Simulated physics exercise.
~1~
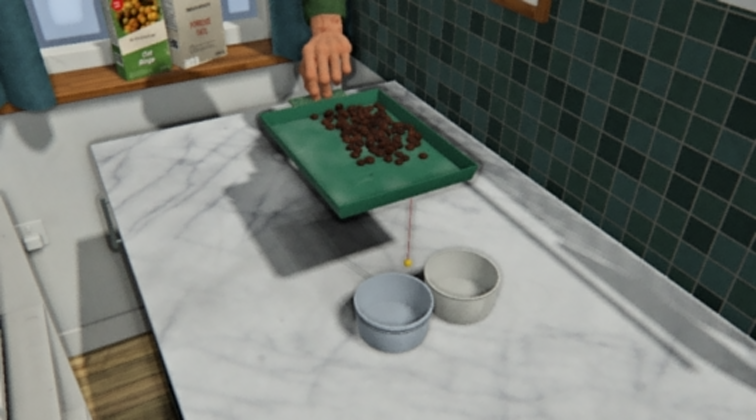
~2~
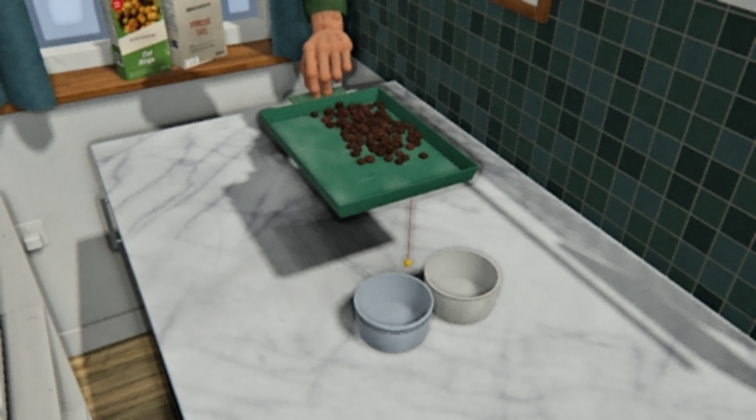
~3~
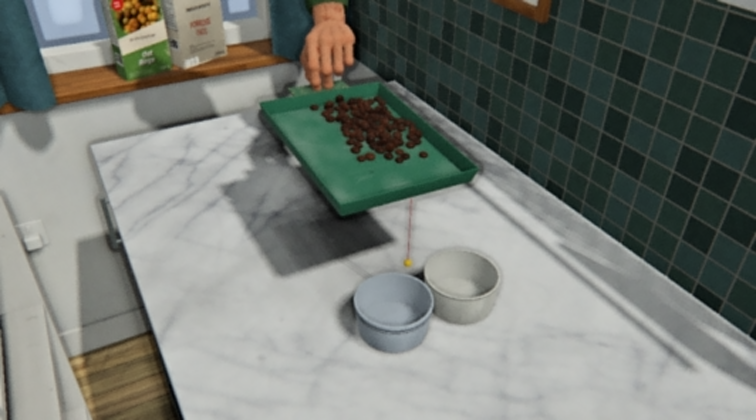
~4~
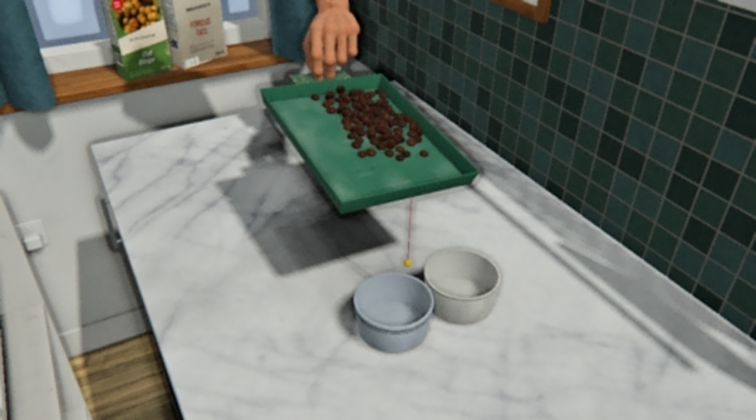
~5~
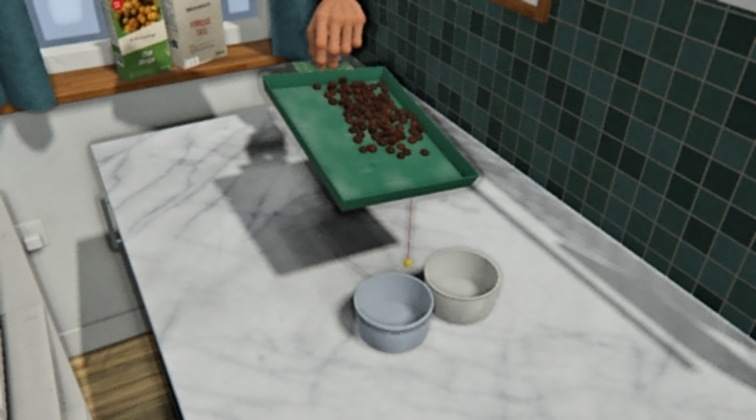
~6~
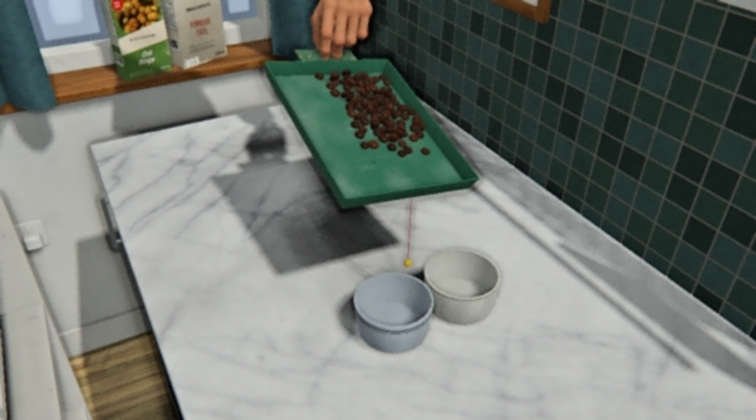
We see a hand gradually raise the far end of a green tray of small dark brown pieces above a marble counter, tilting it slightly toward its near right corner, while the pieces barely shift and two small bowls stay still.
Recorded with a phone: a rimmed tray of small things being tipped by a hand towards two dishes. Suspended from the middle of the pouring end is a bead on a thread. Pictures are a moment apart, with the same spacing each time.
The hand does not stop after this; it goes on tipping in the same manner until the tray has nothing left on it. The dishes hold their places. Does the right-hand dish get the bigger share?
I'd say the right dish gets the lion's share of it.
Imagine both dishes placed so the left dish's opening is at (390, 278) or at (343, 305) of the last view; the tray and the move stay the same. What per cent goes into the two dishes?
Some 90 percent, followed by some 0 percent.
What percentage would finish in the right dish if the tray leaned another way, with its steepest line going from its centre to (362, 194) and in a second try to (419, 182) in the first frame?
0 % and 80 %, roughly.
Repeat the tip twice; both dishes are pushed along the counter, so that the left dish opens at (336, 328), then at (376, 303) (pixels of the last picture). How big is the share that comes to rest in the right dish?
In order: 0 percent and 30 percent.
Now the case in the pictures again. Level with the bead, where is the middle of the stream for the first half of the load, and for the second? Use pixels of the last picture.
The leading part at (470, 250), the rest of it at (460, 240).
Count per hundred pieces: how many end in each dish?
In the left dish you'd find about 0 % of the load, and in the right dish about 60 %.
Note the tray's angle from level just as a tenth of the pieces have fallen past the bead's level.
At roughly 75°.
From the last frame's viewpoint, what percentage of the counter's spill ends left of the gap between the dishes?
Estimate: About 10 per cent.
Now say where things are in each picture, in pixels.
In the first picture, corners of the pouring end at (341, 203) and (473, 165), level; middle of the load at (374, 132), flat chocolate drops; left dish at (413, 336); right dish at (483, 308); bead on its thread at (408, 263).
In the second picture, corners of the pouring end at (341, 203) and (474, 165), level; middle of the load at (374, 131).
In the third picture, corners of the pouring end at (342, 201) and (474, 167), tipped barely, lowest at the right corner; middle of the load at (374, 127).
In the fourth picture, corners of the pouring end at (344, 199) and (475, 170), tipped a little, lowest at the right corner; middle of the load at (375, 121).
In the fifth picture, corners of the pouring end at (346, 197) and (475, 173), tipped a little, lowest at the right corner; middle of the load at (377, 116).
In the sixth picture, corners of the pouring end at (348, 195) and (475, 176), tipped clearly, lowest at the right corner; middle of the load at (379, 110); left dish at (413, 336); right dish at (483, 308).
Soon, tray tipped steeply; nearly all on the tray; a stray few in the right dish; a small part in the air.
A while on, tray tipped past a quarter turn; about a quarter on the tray; about half in the right dish; about a quarter outside both; a small part in the air.
Towards the end, tray tipped past a quarter turn; about half in the right dish; about half outside both.
Finally, tray tipped past a quarter turn; none in the left dish; about half in the right dish; about half outside both.
